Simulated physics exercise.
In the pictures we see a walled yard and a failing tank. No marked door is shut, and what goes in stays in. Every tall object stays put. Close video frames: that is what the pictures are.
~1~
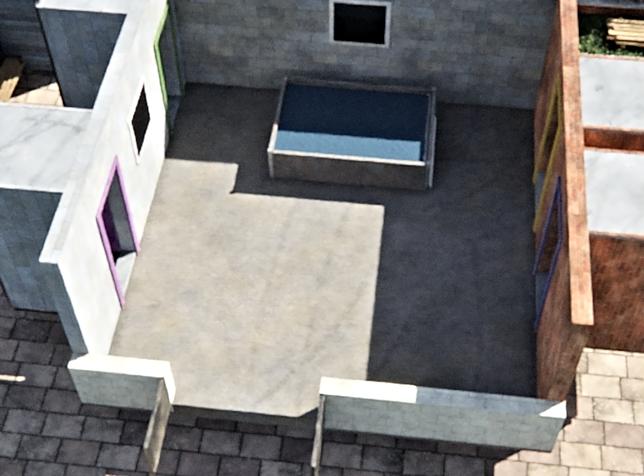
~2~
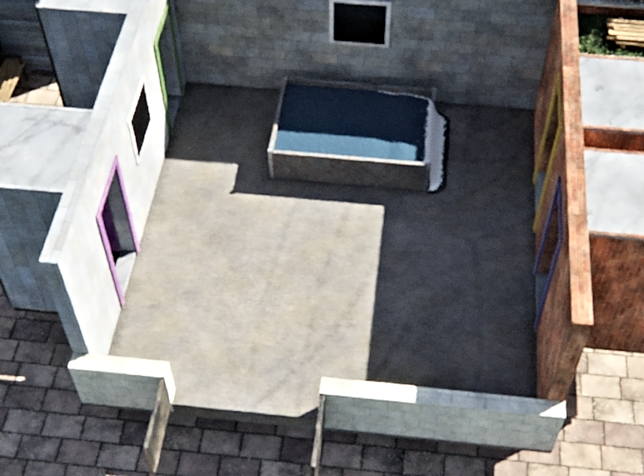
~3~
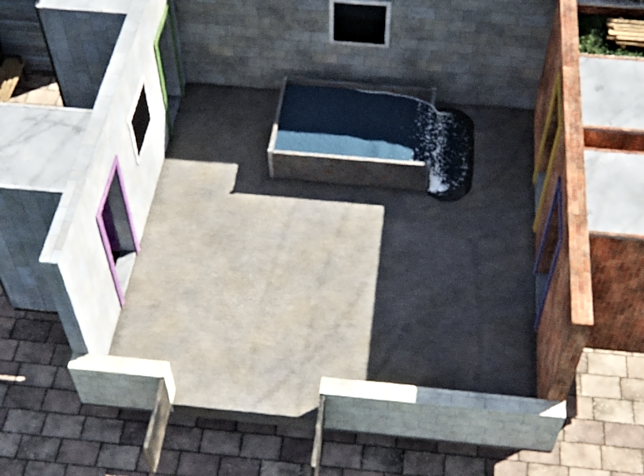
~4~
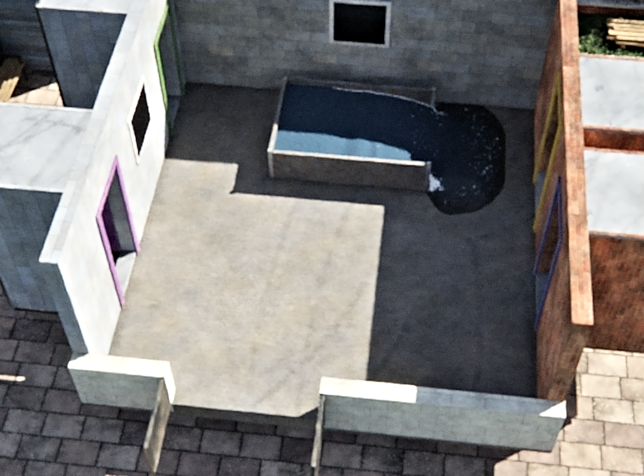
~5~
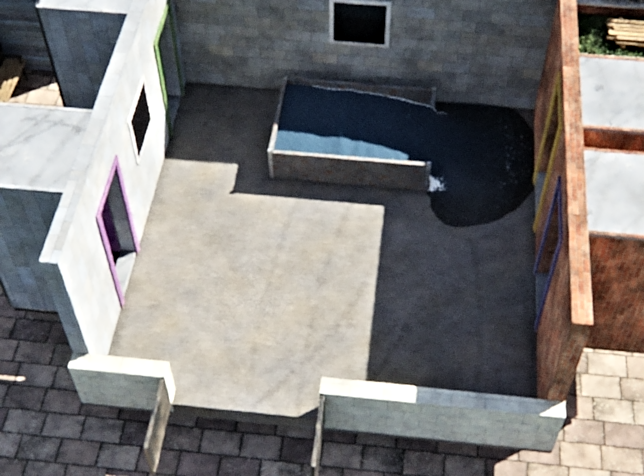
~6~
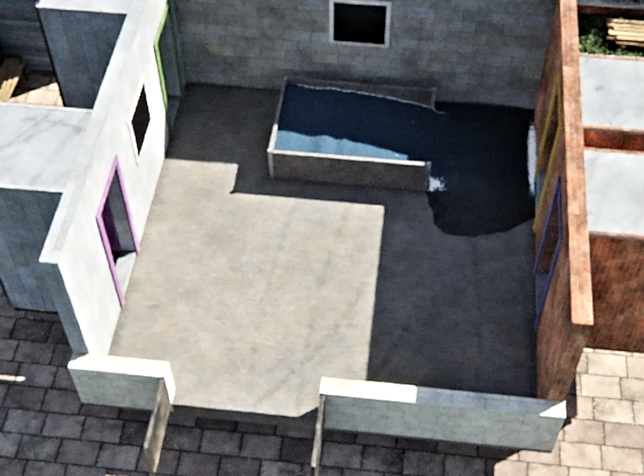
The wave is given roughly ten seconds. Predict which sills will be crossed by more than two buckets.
The purple door will not be; the green door will be; the blue door will not be; the yellow door will not be.
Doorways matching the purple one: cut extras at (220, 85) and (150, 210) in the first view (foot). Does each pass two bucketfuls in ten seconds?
Well, the earlier one is below the limit, while the later one is below the limit.
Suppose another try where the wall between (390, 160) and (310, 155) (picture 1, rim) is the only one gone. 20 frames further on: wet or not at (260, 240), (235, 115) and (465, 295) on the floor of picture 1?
Submerged, untouched, submerged.
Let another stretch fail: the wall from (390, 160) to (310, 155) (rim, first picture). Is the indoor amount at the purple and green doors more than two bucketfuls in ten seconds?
Purple door: Below the limit; green door: Below the limit.
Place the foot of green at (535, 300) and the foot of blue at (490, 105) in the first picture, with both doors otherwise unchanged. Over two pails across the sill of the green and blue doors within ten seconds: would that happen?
The green one overflows, while the blue one overflows.
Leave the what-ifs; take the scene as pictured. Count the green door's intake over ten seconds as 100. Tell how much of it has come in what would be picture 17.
I get 0 per cent.
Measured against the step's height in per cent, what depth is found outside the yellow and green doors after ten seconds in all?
Respectively about 20 and 140 per cent.
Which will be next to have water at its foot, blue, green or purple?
The blue-painted one, I reckon.
A moment on, water covers 15 % of the floor; the purple door not reached, the green door not reached, the blue door not reached, the yellow door wet at the sill, nothing in.
Next, water covers 20 % of the floor; the purple door not reached, the green door not reached, the blue door wet at the sill, nothing in, the yellow door wet at the sill, nothing in.
Then, water covers 40 % of the floor; the purple door not reached, the green door not reached, the blue door wet at the sill, nothing in, the yellow door wet at the sill, nothing in.
Later, water covers 65 % of the floor; the purple door not reached, the green door over two buckets in, the blue door wet at the sill, nothing in, the yellow door wet at the sill, nothing in.
In the end, water covers 90 % of the floor; the purple door wet at the sill, nothing in, the green door over two buckets in, the blue door wet at the sill, nothing in, the yellow door wet at the sill, nothing in.
